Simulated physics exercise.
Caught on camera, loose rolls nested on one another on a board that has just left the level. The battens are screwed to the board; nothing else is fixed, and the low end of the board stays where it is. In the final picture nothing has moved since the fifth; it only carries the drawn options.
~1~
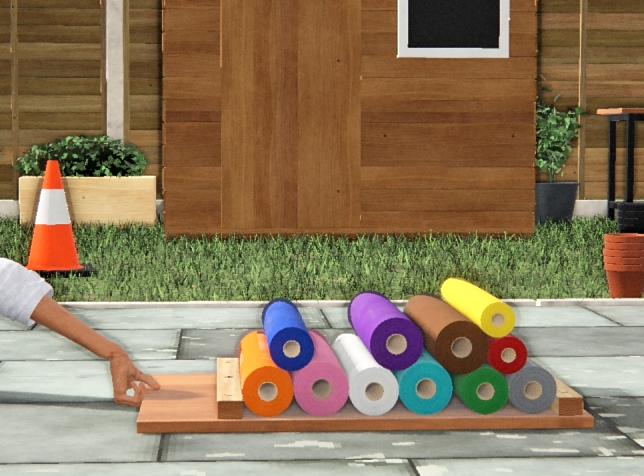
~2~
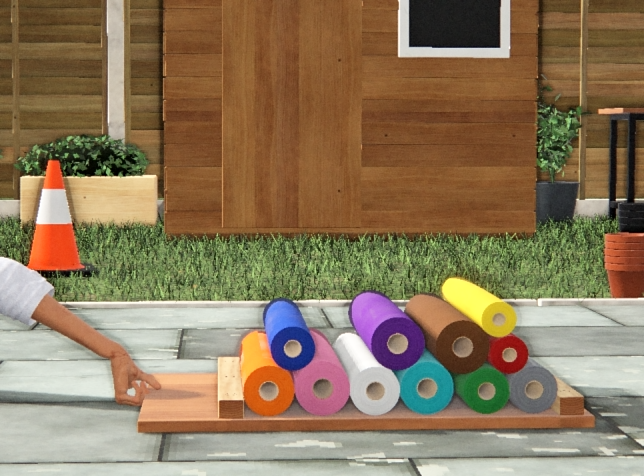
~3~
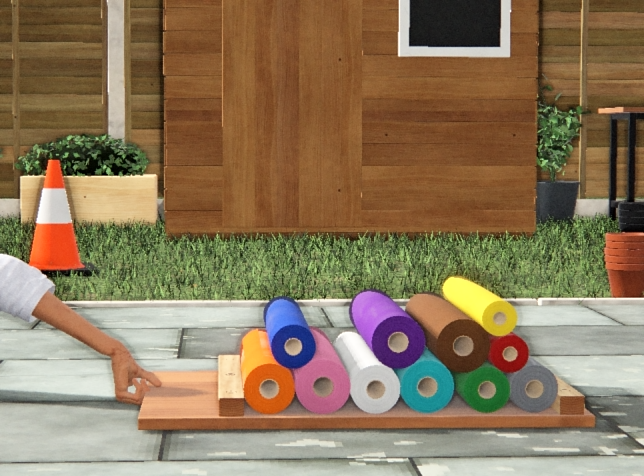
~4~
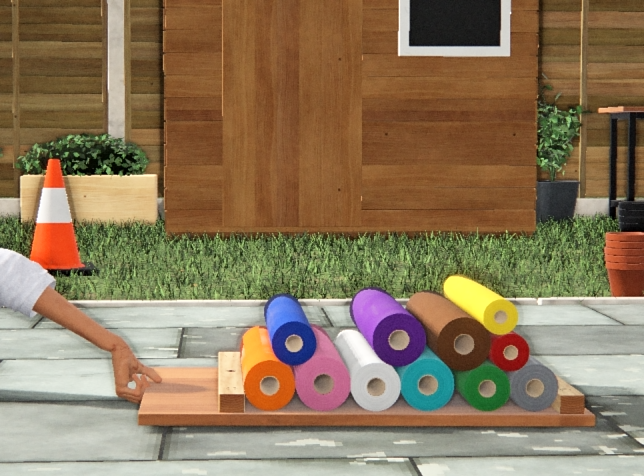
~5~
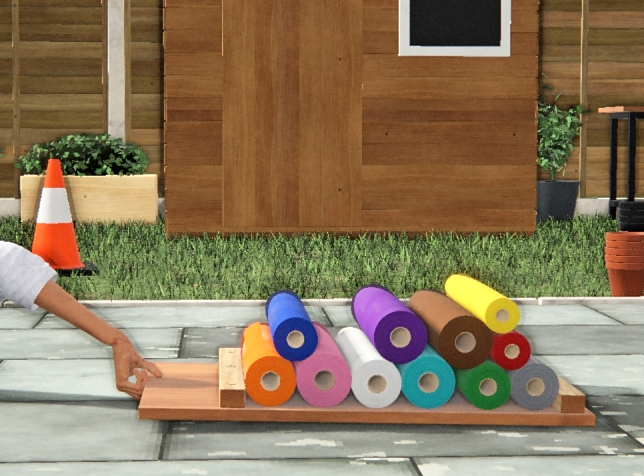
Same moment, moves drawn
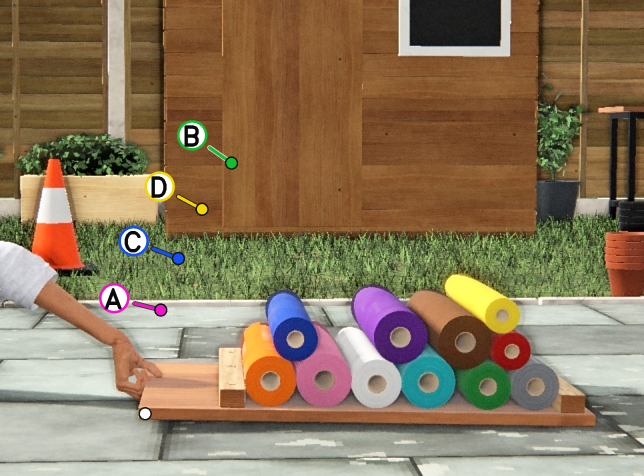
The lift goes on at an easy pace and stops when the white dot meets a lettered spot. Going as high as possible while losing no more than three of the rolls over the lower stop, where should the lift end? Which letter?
Raise it to D.
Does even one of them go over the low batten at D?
Yes.
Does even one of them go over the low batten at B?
Yes, at B.
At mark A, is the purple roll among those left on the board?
Yes, with A.
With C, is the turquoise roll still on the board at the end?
Yes, with C.
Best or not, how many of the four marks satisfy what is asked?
The number is three.
On the marked copy, A at (161, 310); B at (232, 163); C at (179, 259); D at (202, 209); the white dot at (145, 414).
Taking D. A third of the way, board at 17°.
Two thirds of the way, board at 28°.
When it is over, board at 28°, three over the low batten (red, brown, yellow).
As for the rest, A one over the low batten (yellow); B four over the low batten (red, brown, purple, yellow); C one over the low batten (yellow).
